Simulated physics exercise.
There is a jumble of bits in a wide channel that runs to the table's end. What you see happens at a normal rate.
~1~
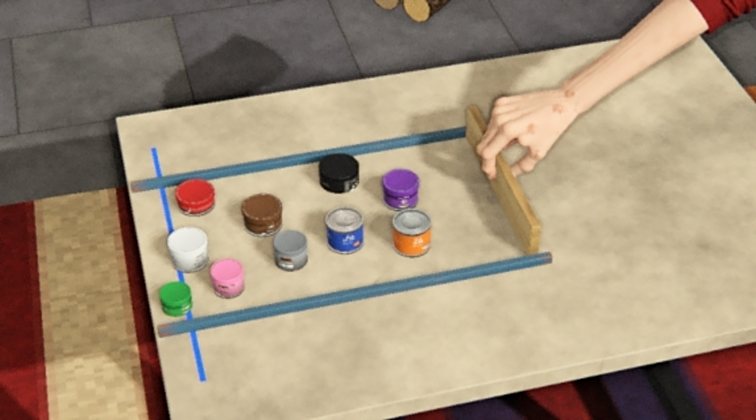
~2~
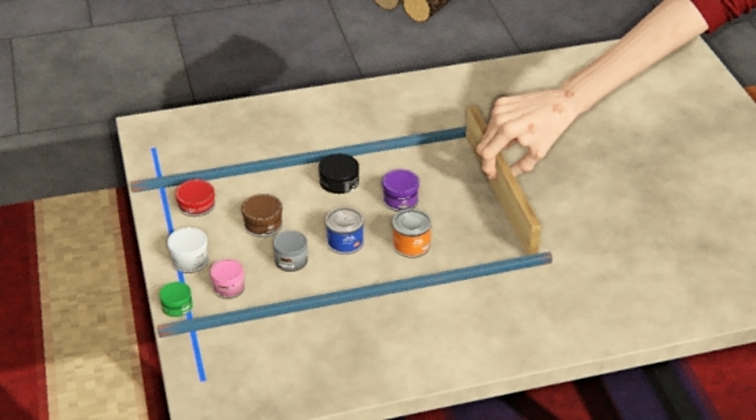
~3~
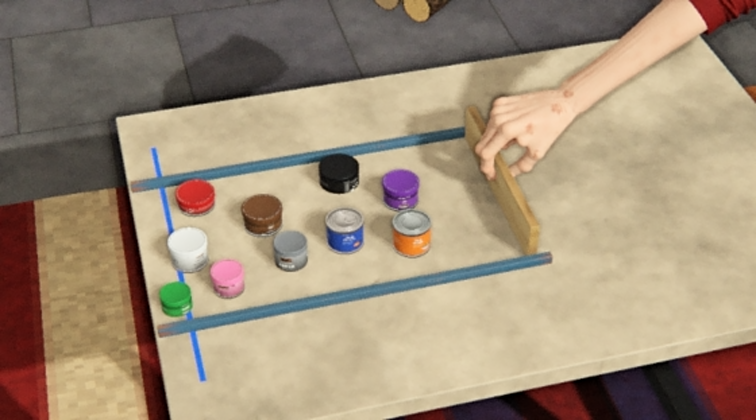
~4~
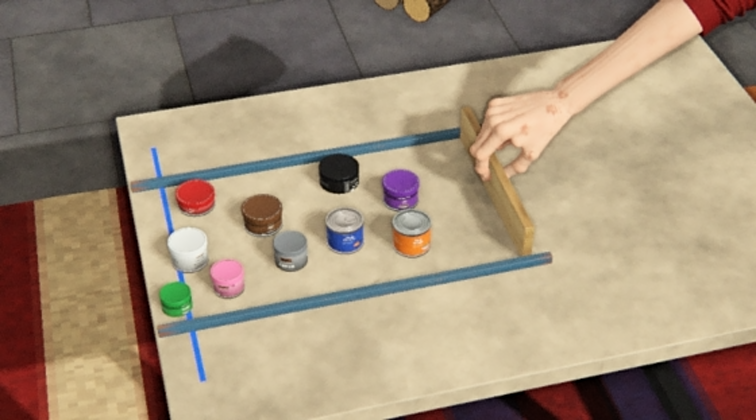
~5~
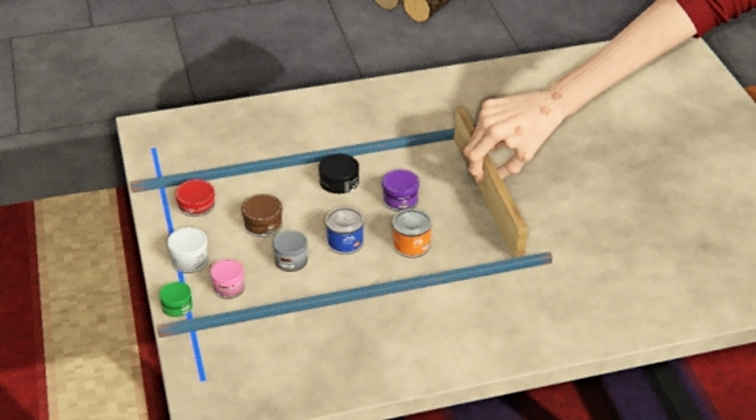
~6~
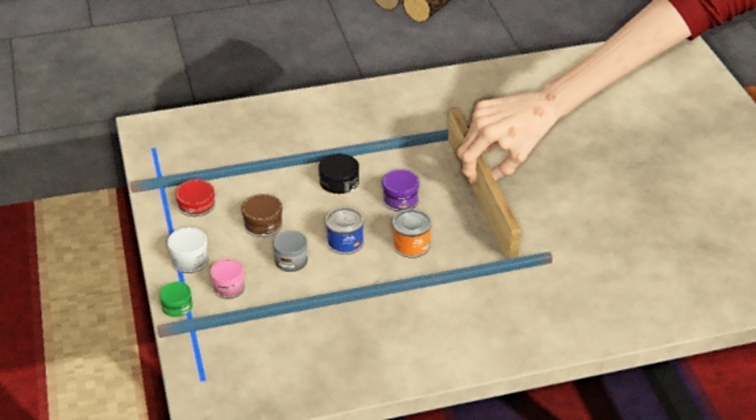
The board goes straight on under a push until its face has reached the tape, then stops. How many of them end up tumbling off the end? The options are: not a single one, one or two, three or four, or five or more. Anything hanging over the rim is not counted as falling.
My answer: Five or more.
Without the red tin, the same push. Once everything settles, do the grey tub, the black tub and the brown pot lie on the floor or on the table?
Grey tub down; black tub still up; brown pot down.
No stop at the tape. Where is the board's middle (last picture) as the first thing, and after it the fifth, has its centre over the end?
At (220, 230) for the first, at (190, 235) for the fifth.
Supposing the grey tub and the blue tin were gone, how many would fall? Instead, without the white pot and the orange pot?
In order, the numbers are 3 and 3.
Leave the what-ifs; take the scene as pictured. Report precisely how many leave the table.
The figure is 6, exactly.
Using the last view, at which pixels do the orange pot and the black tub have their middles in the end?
Orange pot: About (164, 285); black tub: About (145, 206).
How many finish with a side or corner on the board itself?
In total, 4.
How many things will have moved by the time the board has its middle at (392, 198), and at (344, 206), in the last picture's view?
2 and 4.
Soon after, none off yet; green tub at rest near (176, 299); white pot at rest near (189, 251); red tin at rest near (196, 198).
At rest, the number that fall off is five or more; fallen, grey tub, brown pot, pink tin, red tin, white pot and green tub.
